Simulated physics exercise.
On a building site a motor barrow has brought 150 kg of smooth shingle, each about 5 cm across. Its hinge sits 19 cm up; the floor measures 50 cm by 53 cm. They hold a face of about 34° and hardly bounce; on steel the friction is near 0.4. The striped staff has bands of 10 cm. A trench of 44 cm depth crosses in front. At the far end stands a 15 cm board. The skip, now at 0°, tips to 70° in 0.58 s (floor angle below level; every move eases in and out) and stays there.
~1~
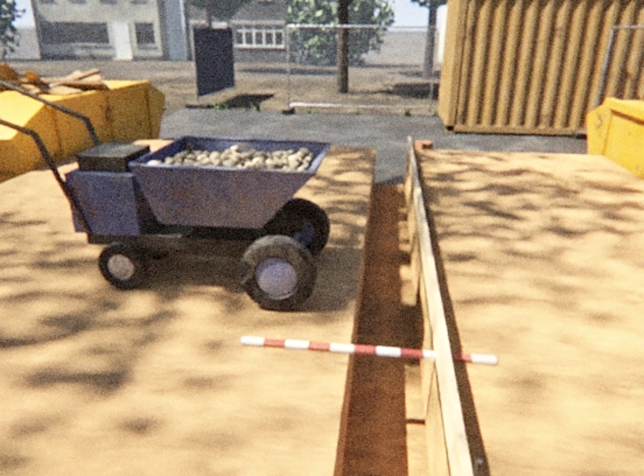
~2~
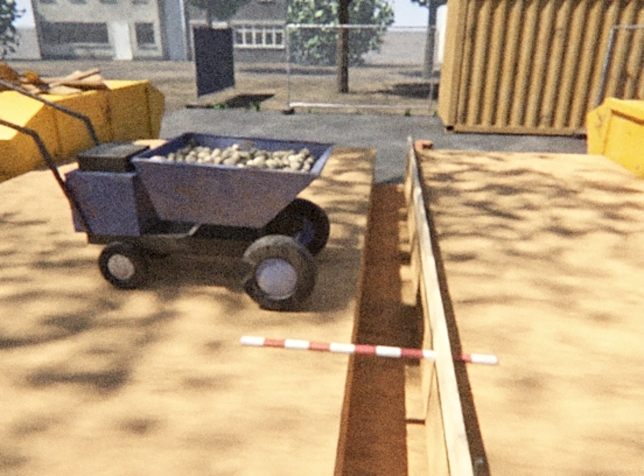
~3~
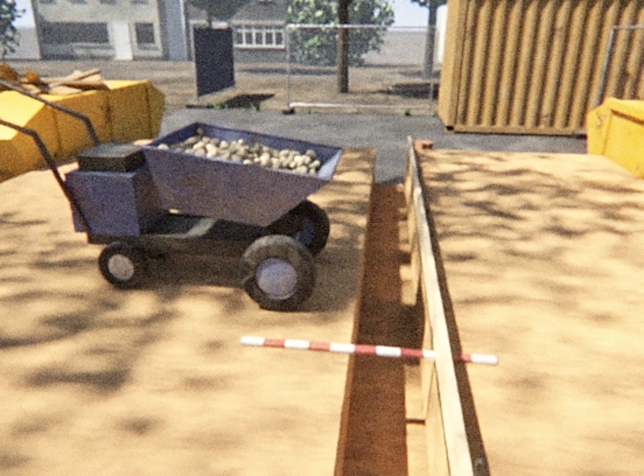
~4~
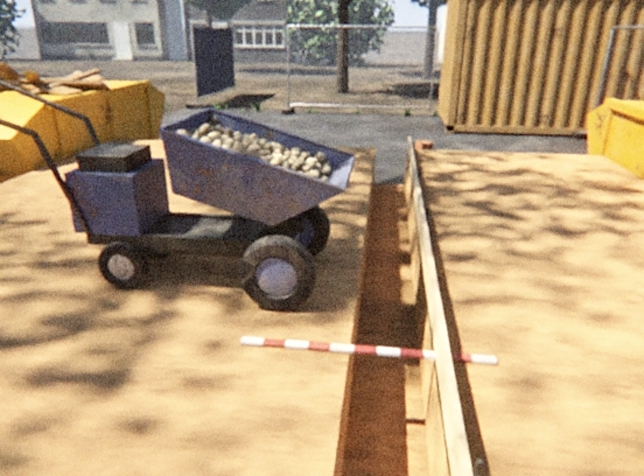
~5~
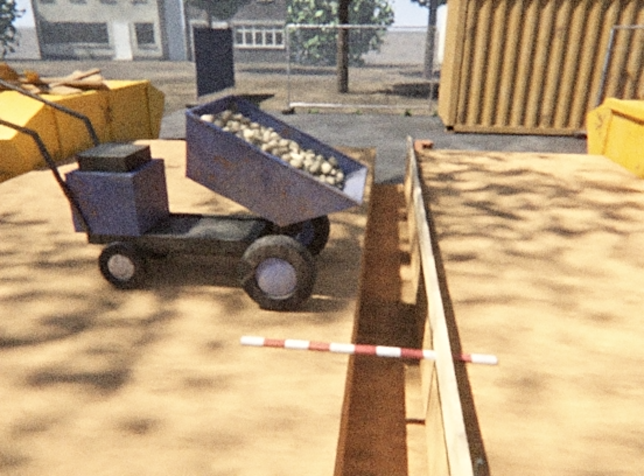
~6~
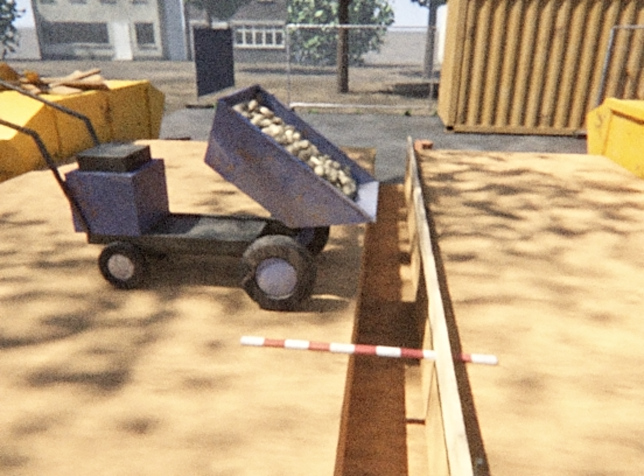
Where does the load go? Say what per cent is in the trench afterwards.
Roughly 52 per cent ends in the trench.
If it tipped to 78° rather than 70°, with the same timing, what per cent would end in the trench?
Then about 60 per cent.
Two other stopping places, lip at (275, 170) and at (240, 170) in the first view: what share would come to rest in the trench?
First some 90, then 100 per cent.
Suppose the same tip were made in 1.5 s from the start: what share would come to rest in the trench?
It would be near 70 per cent.
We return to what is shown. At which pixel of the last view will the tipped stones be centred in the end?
Near (418, 337).
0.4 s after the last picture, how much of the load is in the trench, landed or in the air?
About 20 per cent by then.
Then, 0.1 s after the last picture the floor is at 58°, 100 % in the skip; the foremost stones are at (380, 221).
Then, 0.4 s after the last picture the floor is at 70°, 70 % in the skip, 20 % in the trench, 10 % past the trench; the foremost stones are at (468, 297).
Then, 0.7 s after the last picture the floor is at 70°, 8 % in the skip, 44 % in the trench, 48 % past the trench; the foremost stones are past the picture's edge.
Then, 2.7 s after the last picture the floor is at 70°, 0 % in the skip, 52 % in the trench, 48 % past the trench; the foremost stones are past the picture's edge.
